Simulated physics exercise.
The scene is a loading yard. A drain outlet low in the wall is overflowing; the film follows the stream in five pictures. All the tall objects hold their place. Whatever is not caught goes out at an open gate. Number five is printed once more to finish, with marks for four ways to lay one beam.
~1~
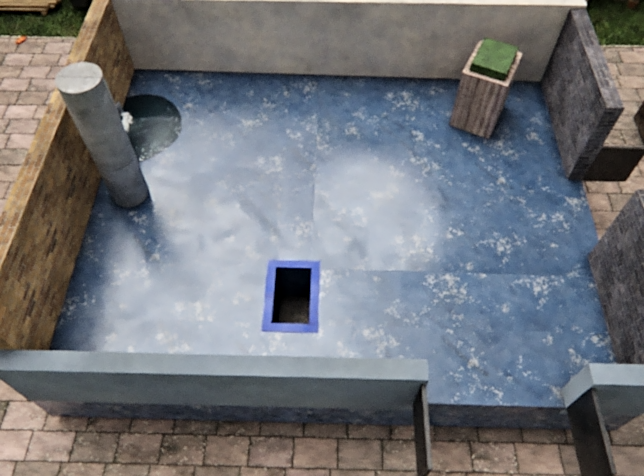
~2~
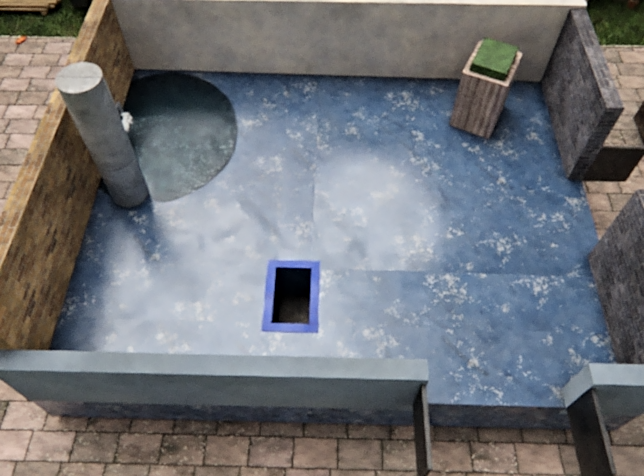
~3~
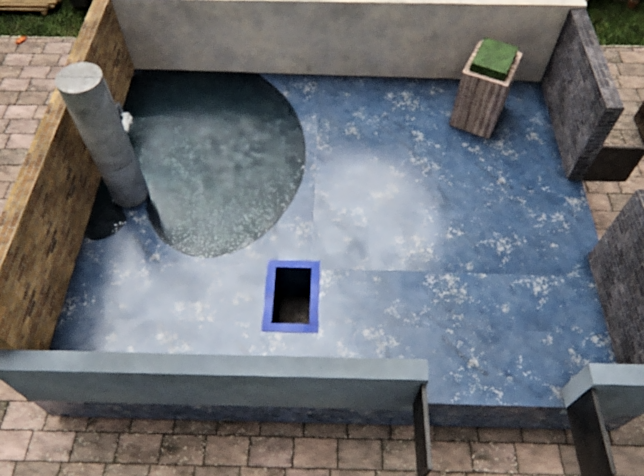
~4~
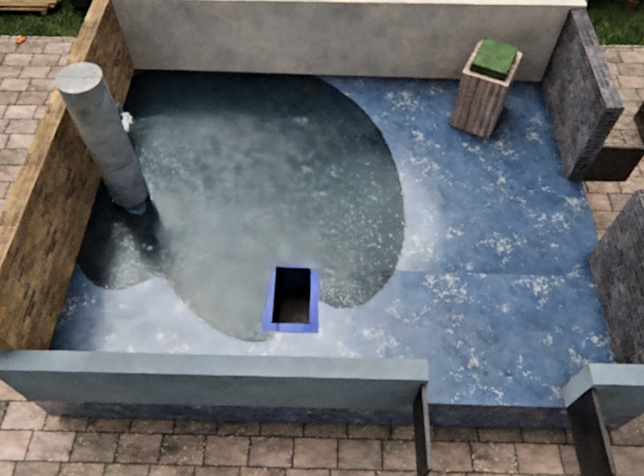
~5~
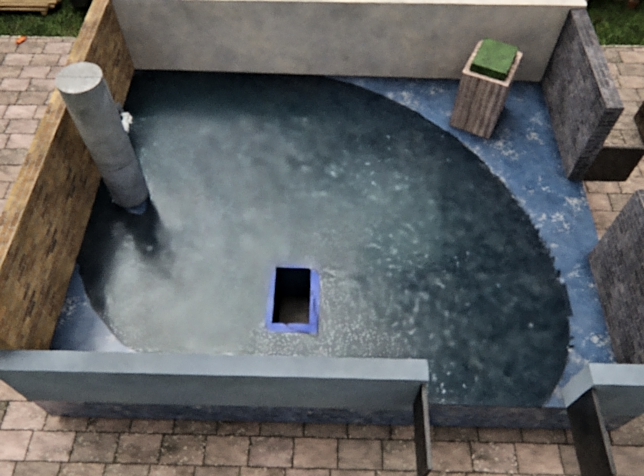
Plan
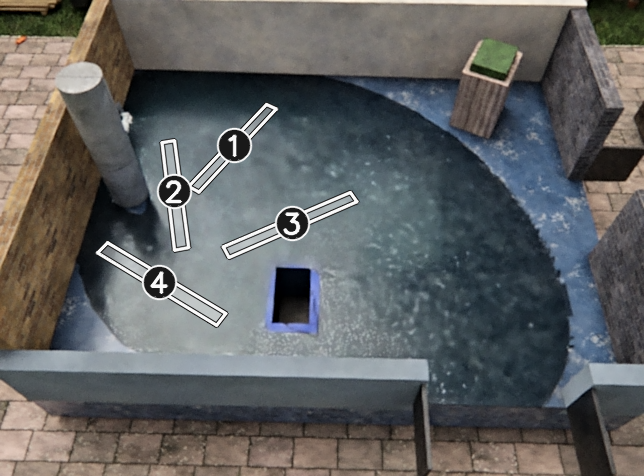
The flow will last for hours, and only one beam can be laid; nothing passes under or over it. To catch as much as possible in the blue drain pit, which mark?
4 beats the others.
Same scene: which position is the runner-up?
That would be 1.
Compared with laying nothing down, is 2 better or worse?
Worse.
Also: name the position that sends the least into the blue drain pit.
Position 3.
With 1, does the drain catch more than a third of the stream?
No.
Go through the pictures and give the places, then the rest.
Outfall at (116, 120); blue drain pit at (292, 295); open gate at (489, 387); open gate at (577, 216); water covers 3 % of the ground and shows as far out as (175, 119); blue drain pit still dry.
Water covers 11 % of the ground and shows as far out as (233, 137); blue drain pit still dry.
Water covers 24 % of the ground and shows as far out as (256, 233); blue drain pit still dry.
Water covers 44 % of the ground and shows as far out as (393, 255); blue drain pit taking water.
Water covers 72 % of the ground and shows as far out as (563, 321); blue drain pit taking water.
On the marked copy, 1 from (193, 189) to (271, 106); 2 from (168, 141) to (181, 248); 3 from (226, 252) to (353, 197); 4 from (102, 247) to (221, 319).
If 1 is chosen, about 16 % of the stream runs into the blue drain pit, about 84 % out by the gates.
If 2 is chosen, about 9 % of the stream runs into the blue drain pit, about 91 % out by the gates.
If 3 is chosen, about 4 % of the stream runs into the blue drain pit, about 96 % out by the gates.
If 4 is chosen, about 23 % of the stream runs into the blue drain pit, about 77 % out by the gates.
